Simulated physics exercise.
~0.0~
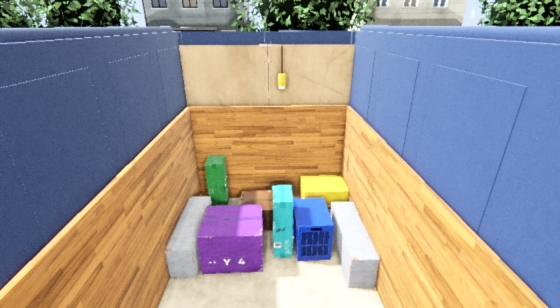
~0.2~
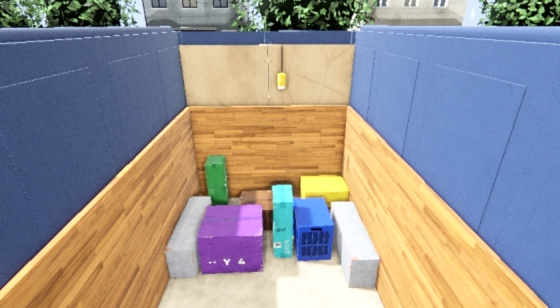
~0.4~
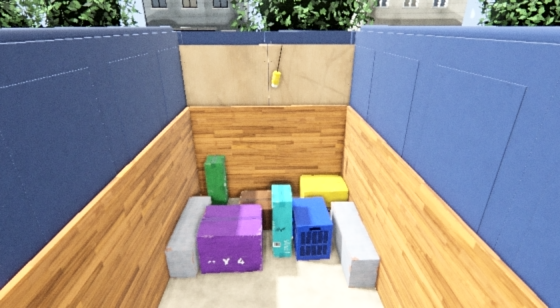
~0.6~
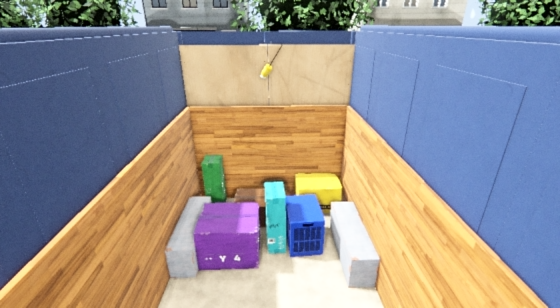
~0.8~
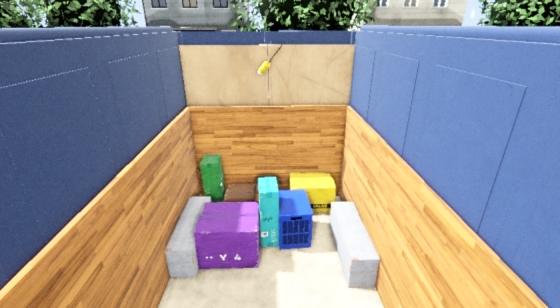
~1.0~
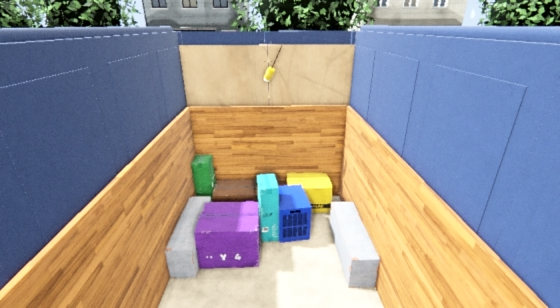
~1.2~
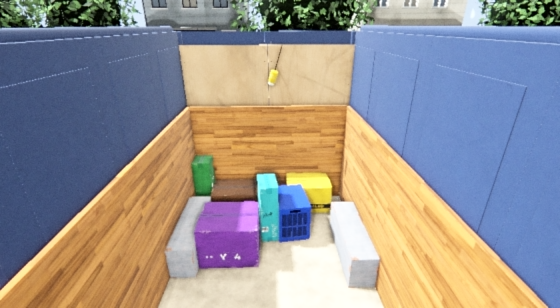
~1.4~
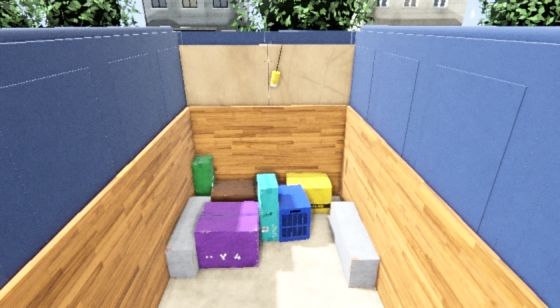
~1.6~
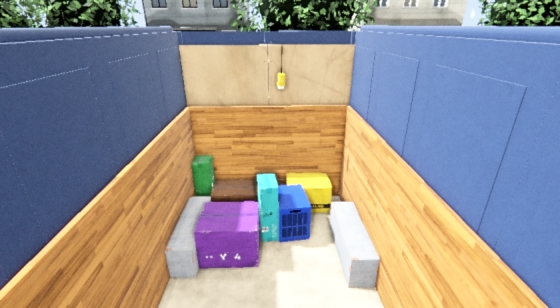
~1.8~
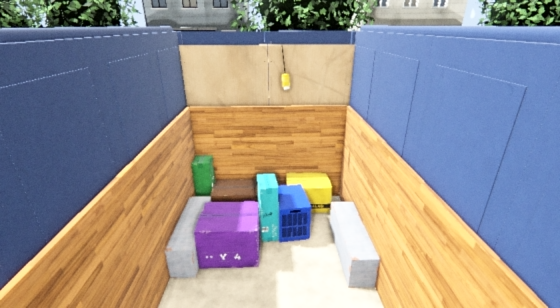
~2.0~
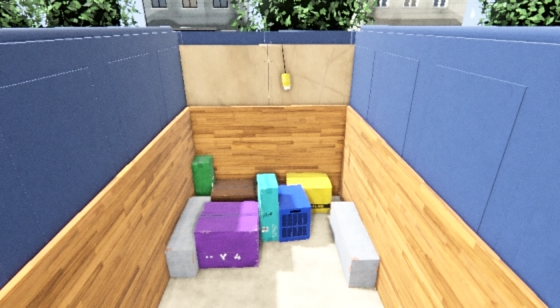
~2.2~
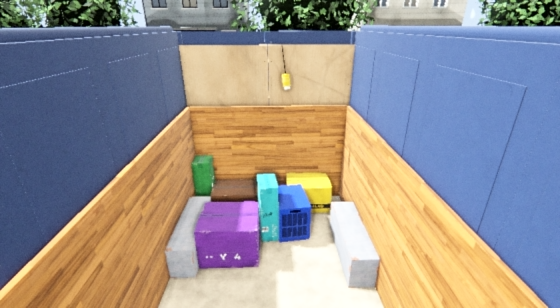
In this clip, a yellow lamp hangs and swings above boxes and a blue chest in a load bay; the turquoise, yellow, brown and green boxes and the chest shift left and towards the front wall, then all rest upright while the purple box barely moves.
